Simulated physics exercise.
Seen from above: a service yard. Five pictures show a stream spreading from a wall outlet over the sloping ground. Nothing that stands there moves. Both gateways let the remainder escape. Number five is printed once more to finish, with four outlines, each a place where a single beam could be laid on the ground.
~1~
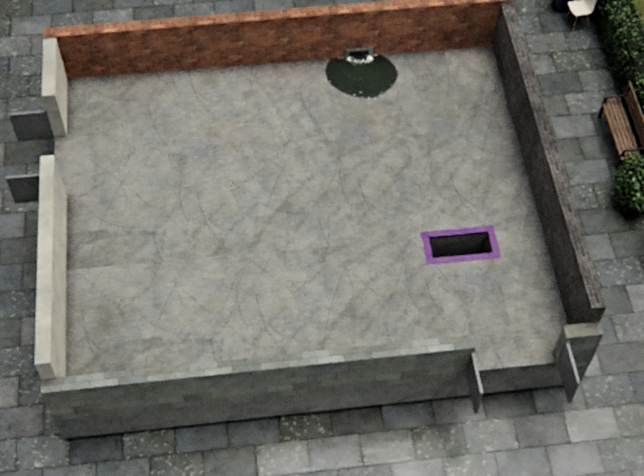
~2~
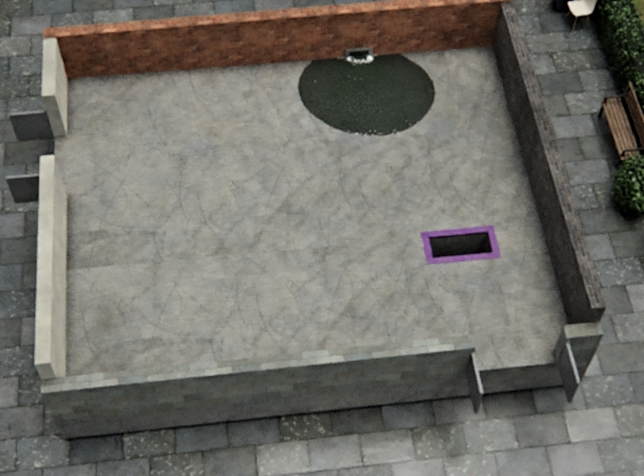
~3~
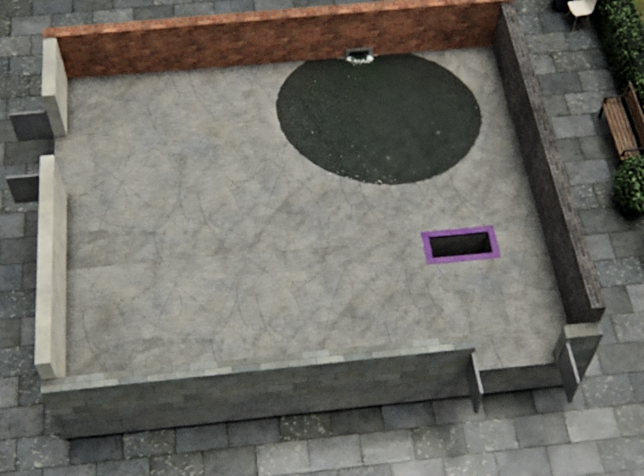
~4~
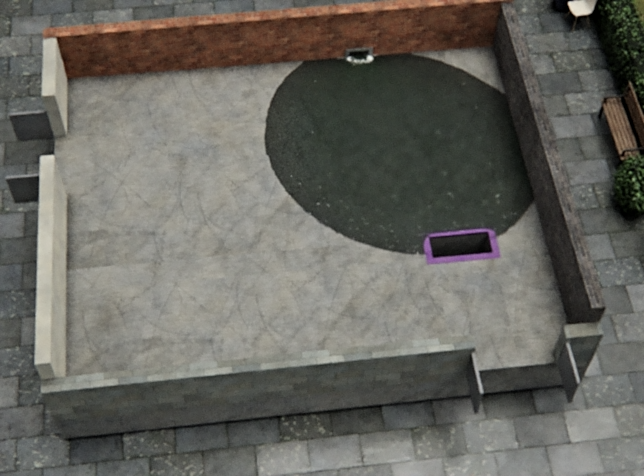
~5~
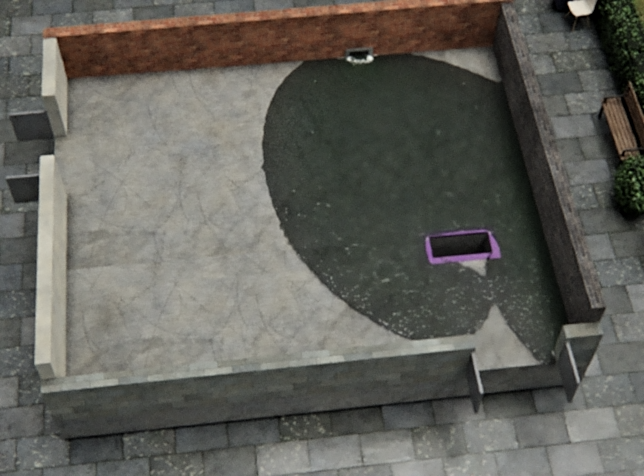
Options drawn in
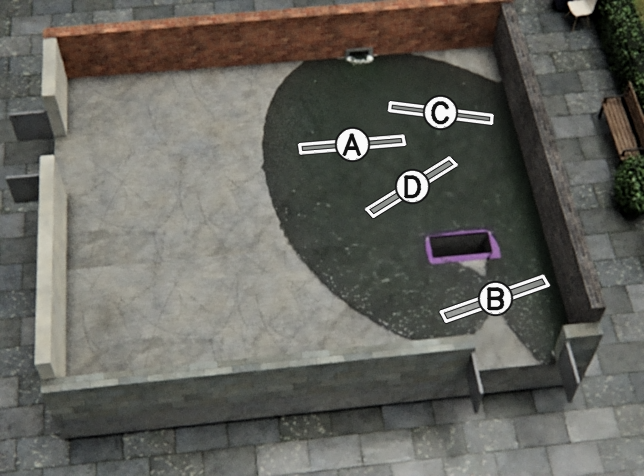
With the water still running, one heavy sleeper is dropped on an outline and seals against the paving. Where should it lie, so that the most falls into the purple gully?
B is best.
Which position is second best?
C it is.
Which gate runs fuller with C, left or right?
The right one.
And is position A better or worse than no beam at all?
Position A is worse.
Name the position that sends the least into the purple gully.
That is position D.
In white, A from (300, 148) to (403, 140); B from (443, 316) to (545, 280); C from (389, 106) to (491, 119); D from (370, 212) to (452, 161).
With A, about 15 % of the stream goes into the purple gully, about 84 % out by the gates.
With B, about 45 % of the stream goes into the purple gully, about 54 % out by the gates.
With C, about 29 % of the stream goes into the purple gully, about 70 % out by the gates.
With D, about 7 % of the stream goes into the purple gully, about 92 % out by the gates.
